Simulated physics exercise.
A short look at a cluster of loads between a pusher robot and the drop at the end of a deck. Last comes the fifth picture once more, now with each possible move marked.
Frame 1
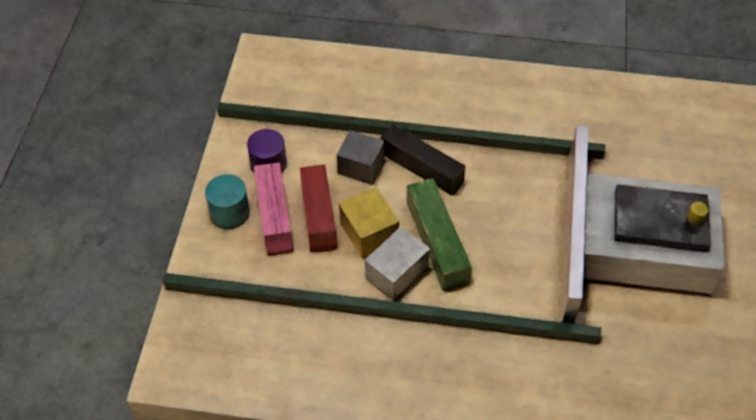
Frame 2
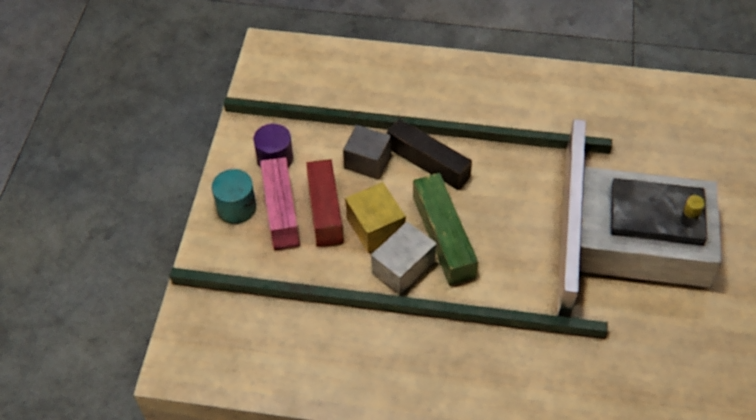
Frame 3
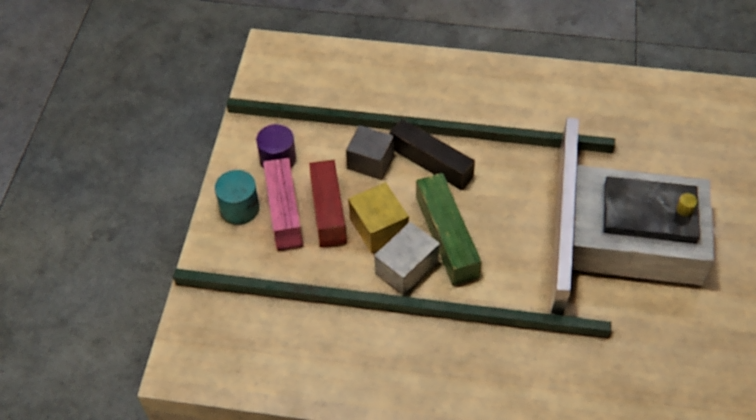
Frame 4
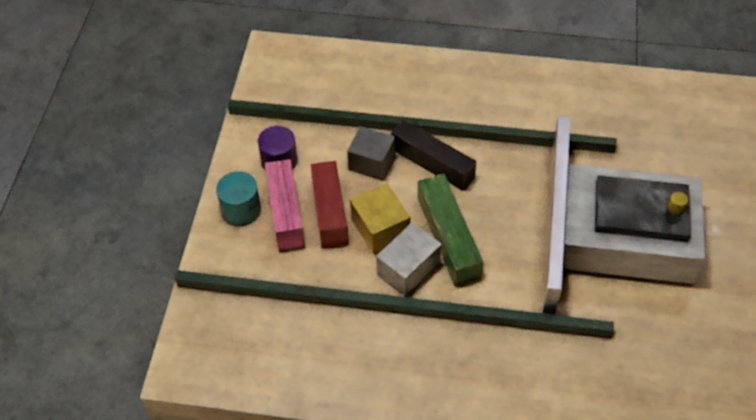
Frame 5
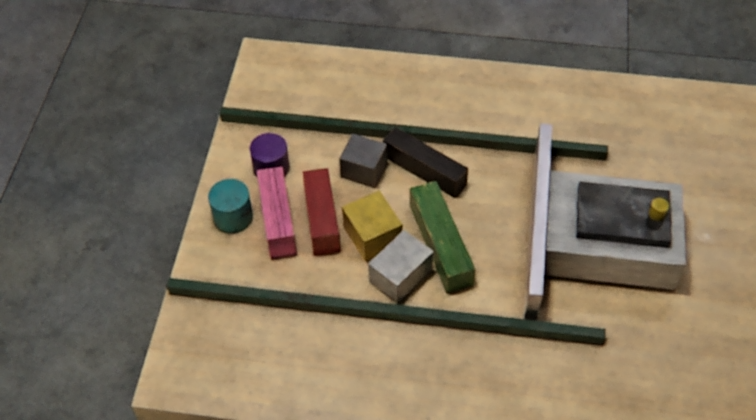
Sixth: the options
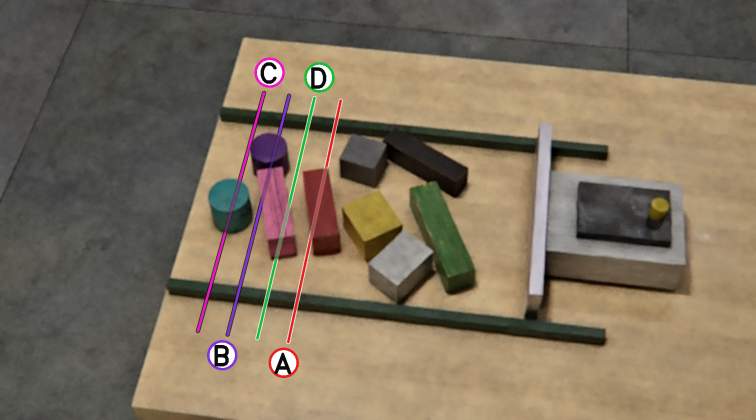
A pusher robot slides slowly left between two rails toward a cluster of colored blocks.
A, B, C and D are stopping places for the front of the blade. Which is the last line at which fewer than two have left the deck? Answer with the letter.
Stop at A.
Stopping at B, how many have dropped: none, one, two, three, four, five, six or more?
Four.
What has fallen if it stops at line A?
The turquoise canister goes over.
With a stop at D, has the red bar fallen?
By then, no.
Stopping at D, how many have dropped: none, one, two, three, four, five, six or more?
By then, two.
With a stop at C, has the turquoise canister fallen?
Yes.
On the copy, A at (317, 211); B at (261, 205); C at (234, 202); D at (288, 208).
On A. First, robot (533, 203); black bar (414, 159); white crate (386, 269).
Then, robot (451, 195); pink stick (260, 209); red bar (288, 204).
Finally, robot (392, 188); turquoise canister over the edge; pink stick (205, 200); one fallen.
By contrast, B drops four; C drops seven; D drops two.
